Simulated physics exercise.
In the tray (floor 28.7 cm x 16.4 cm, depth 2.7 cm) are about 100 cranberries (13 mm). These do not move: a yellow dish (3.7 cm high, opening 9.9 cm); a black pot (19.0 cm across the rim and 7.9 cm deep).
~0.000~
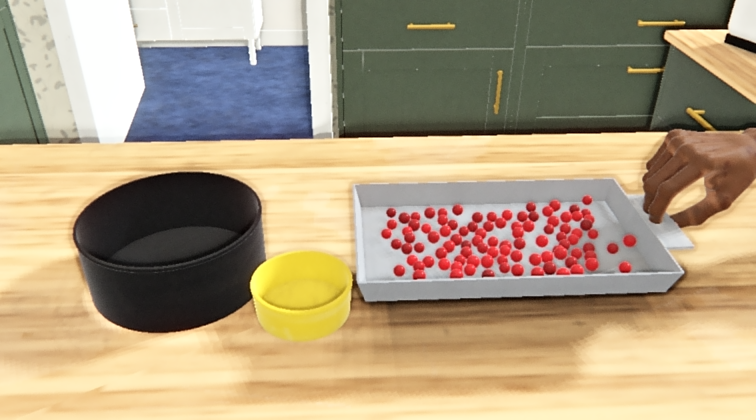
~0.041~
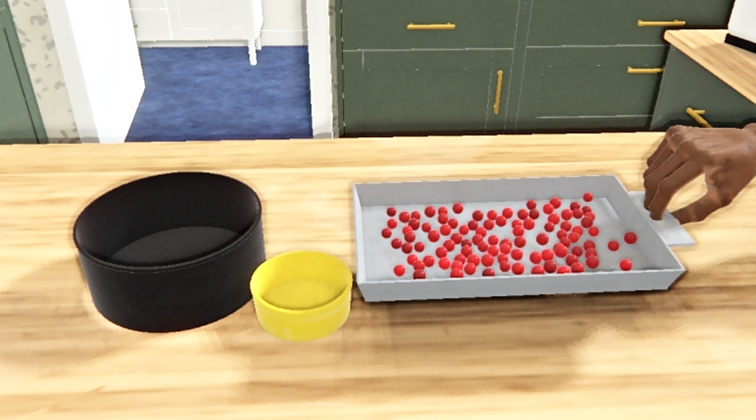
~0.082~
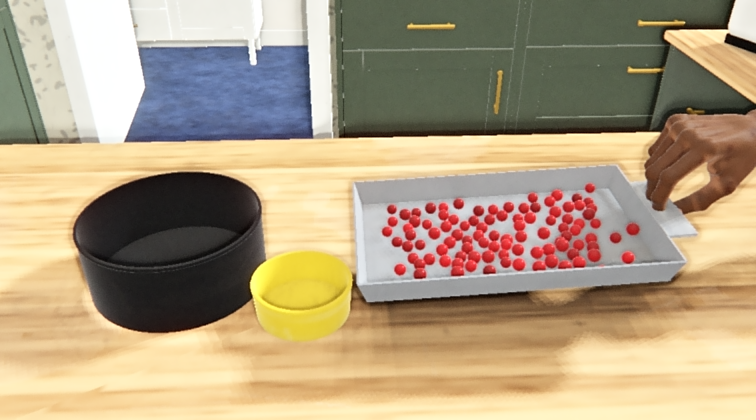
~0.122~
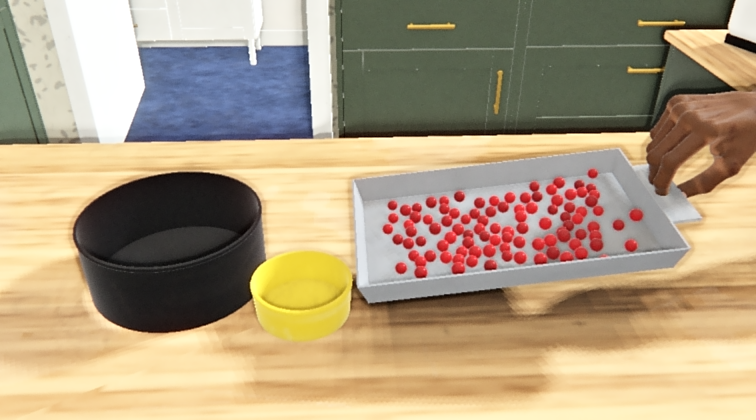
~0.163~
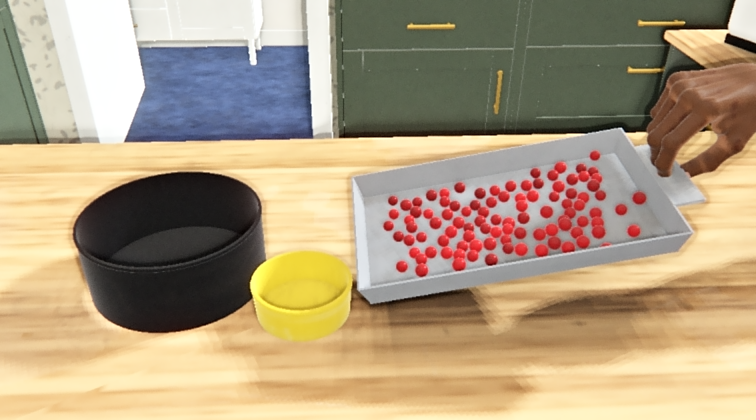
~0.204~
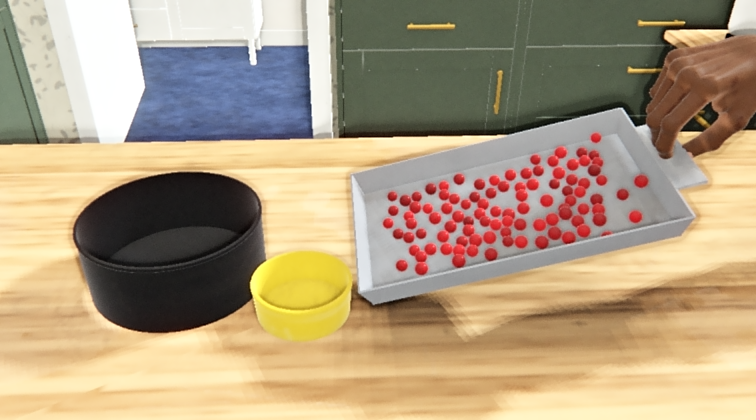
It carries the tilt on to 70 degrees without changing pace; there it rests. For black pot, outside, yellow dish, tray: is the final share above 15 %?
Black pot below, outside above, yellow dish below, tray above.
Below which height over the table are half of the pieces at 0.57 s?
Roughly 12 cm.
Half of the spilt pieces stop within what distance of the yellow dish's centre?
Some 12 cm.
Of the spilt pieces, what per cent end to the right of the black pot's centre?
About 100 per cent.
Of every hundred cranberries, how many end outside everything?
Some 50 per cent.
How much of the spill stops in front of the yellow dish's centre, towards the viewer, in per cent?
Some 100 per cent.
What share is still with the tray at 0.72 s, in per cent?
About 80 per cent.
After 0.40 s, tilt 40 degrees; tray 100 %; middle of all pieces near (469, 198).
After 0.57 s, tilt 60 degrees; tray 100 %; middle of all pieces near (420, 225).
After 0.72 s, tilt 70 degrees; outside 5 %, tray 80 %, in the air 10 %; middle of all pieces near (388, 256).
After 0.86 s, tilt 70 degrees; outside 30 %, yellow dish 5 %, tray 60 %, in the air 5 %; middle of all pieces near (371, 284).
At rest (2.2 s), black pot 0 %, outside 50 %, yellow dish 5 %, tray 45 %.
